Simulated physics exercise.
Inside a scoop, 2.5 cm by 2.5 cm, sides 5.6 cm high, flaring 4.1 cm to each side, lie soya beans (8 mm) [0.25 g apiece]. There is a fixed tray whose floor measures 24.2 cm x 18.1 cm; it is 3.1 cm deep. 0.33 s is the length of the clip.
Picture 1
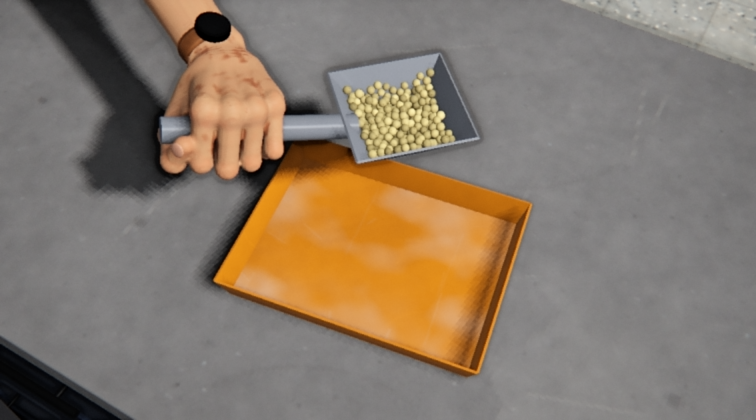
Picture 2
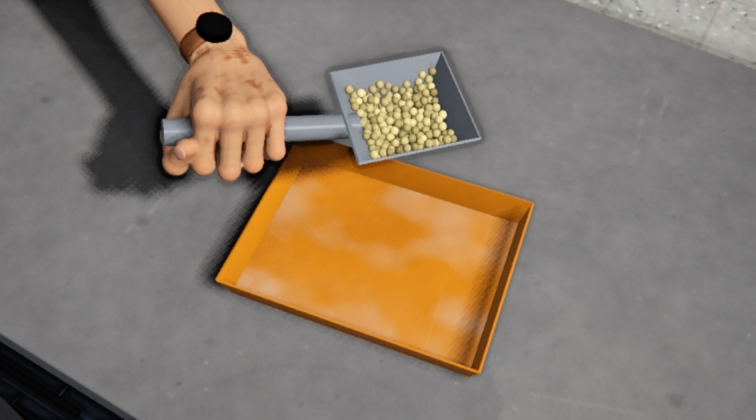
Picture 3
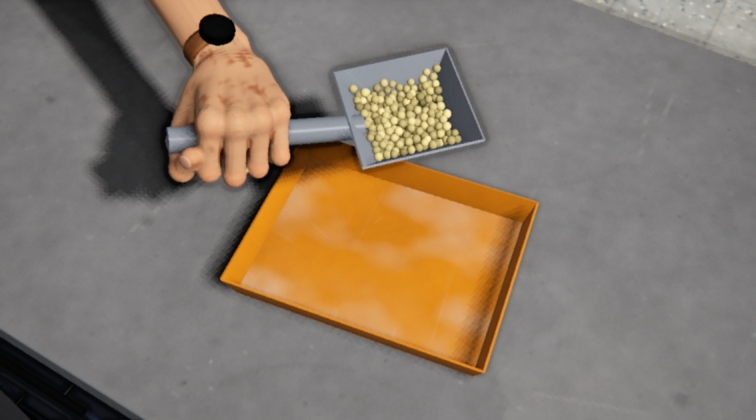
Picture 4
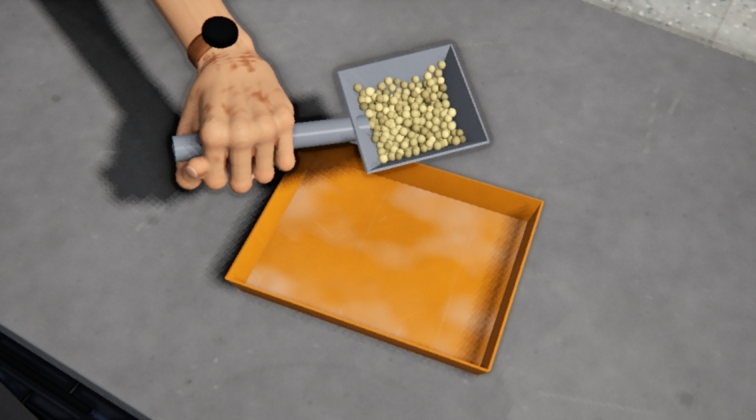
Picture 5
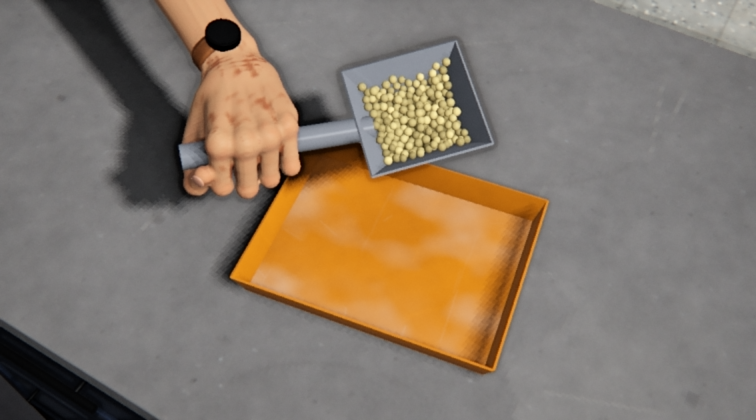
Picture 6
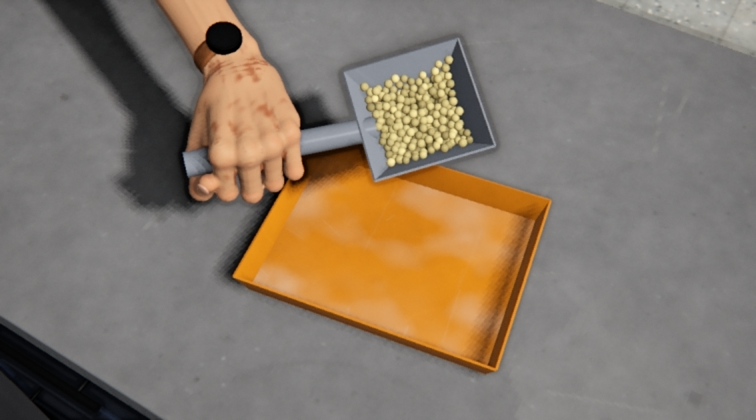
A hand wearing a dark watch holds a grey scoop of soya beans above an empty orange tray, tilting it slightly.
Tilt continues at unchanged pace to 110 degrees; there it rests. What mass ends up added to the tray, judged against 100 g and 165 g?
I expect a scant amount.
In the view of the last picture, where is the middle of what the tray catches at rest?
Centre: Approx. (370, 278).
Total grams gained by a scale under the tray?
I'd expect close to 80 g.
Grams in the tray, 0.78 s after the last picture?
30 g, roughly.
Then, 0.43 s after the last picture, tilt 52 degrees; 0 g in the tray, scoop holds 100 %.
Then, 0.78 s after the last picture, tilt 78 degrees; 31 g in the tray, scoop holds 45 %.
Then, 1.11 s after the last picture, tilt 103 degrees; 78 g in the tray, scoop holds 0 %.
Then, 1.42 s after the last picture, tilt 110 degrees; 78 g in the tray, scoop holds 0 %.
In the end, 78 g in the tray, scoop holds 0 %.
